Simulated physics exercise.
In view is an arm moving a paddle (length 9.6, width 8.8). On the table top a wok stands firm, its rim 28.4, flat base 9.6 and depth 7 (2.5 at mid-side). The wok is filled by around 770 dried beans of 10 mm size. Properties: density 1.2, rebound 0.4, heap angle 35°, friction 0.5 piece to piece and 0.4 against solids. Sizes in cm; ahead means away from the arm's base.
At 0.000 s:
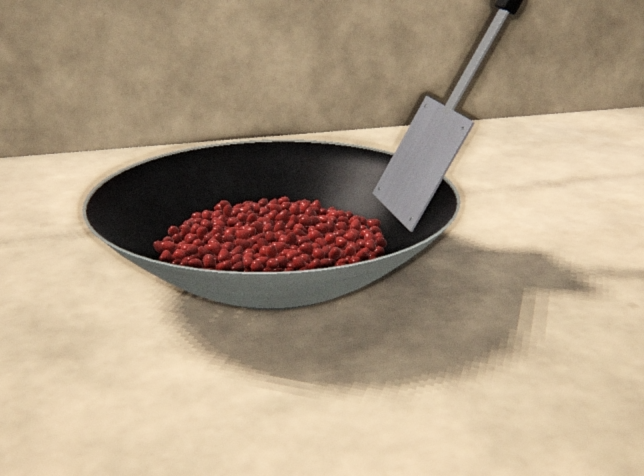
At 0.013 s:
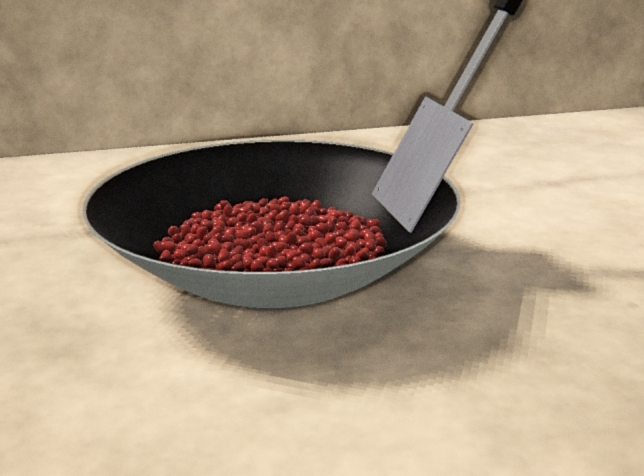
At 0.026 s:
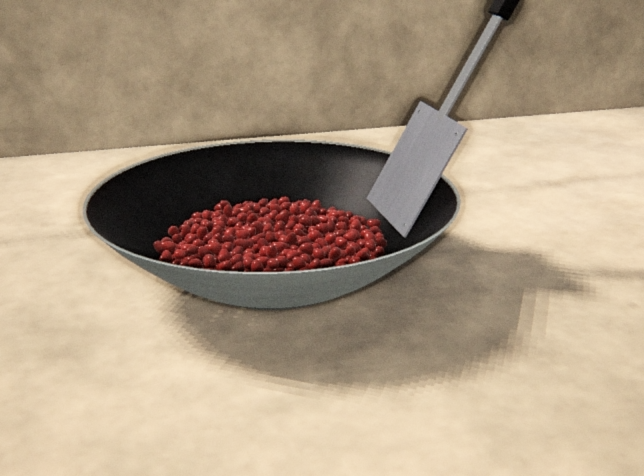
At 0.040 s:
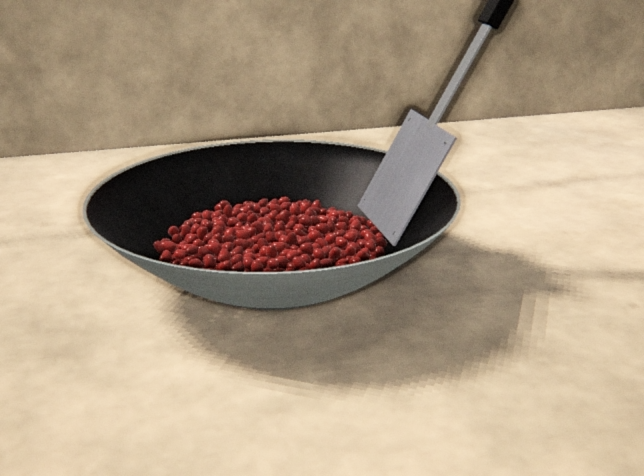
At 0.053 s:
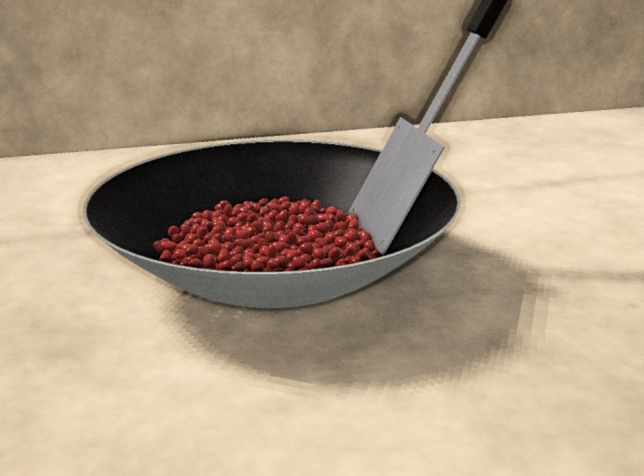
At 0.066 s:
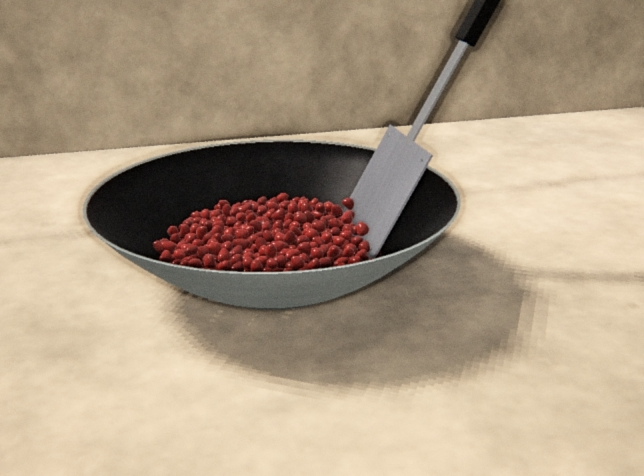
The footage shows a dark wok of small red beans on a pale tabletop as a flat metal paddle with a black handle moves down and left inside it, reaching the right edge of the heap and nudging a few beans.
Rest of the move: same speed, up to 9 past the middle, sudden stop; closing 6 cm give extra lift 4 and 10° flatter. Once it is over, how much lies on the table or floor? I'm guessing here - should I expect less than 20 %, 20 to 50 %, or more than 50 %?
You should expect 20 to 50 %.
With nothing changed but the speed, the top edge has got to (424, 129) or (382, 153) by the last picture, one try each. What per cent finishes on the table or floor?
That comes to some 15 and some 45 percent, in that order.
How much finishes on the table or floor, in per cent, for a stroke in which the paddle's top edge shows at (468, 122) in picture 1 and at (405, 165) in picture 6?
About 45 per cent.
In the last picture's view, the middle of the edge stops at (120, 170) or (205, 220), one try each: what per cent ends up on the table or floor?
I'd say roughly 45 per cent, then roughly 5 per cent.
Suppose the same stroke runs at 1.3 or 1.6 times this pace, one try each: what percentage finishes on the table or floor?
Try one about 40 %, try two about 45 %.
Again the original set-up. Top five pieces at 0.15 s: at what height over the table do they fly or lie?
Somewhere around 7 centimetres high.
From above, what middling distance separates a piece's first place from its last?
Roughly 7 cm.
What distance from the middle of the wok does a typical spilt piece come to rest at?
26 cm or so.
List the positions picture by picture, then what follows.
Paddle top edge at (449, 108), sloping 61°; upper third of the load around (273, 236), from x 160 to 380, top at y 200; 769 in the wok, in the first frame.
Paddle top edge at (448, 109), sloping 61°; upper third of the load around (274, 236), from x 160 to 380, top at y 200, in the second frame.
Paddle top edge at (443, 114), sloping 61°; upper third of the load around (274, 236), from x 160 to 380, top at y 200, in the third frame.
Paddle top edge at (433, 123), sloping 61°; upper third of the load around (274, 236), from x 160 to 380, top at y 200, in the fourth frame.
Paddle top edge at (421, 131), sloping 61°; upper third of the load around (274, 236), from x 160 to 380, top at y 200, in the fifth frame.
Paddle top edge at (410, 139), sloping 61°; upper third of the load around (274, 234), from x 160 to 380, top at y 200; 769 in the wok, in the sixth frame.
By 0.15 s, sloping 61°, highest piece 9 above the table; 769 in the wok.
By 0.23 s, sloping 58°, highest piece 19 above the table; 766 in the wok, 3 on the blade or in flight.
By 0.47 s, sloping 51°, highest piece 18 above the table; 513 in the wok, 140 on the table or floor, 116 on the blade or in flight.
By 1.52 s, sloping 51°, highest piece 7 above the table; 513 in the wok, 256 on the table or floor.
Final count, 513 in the wok, 256 on the table or floor. That is 33 % on the table or floor.
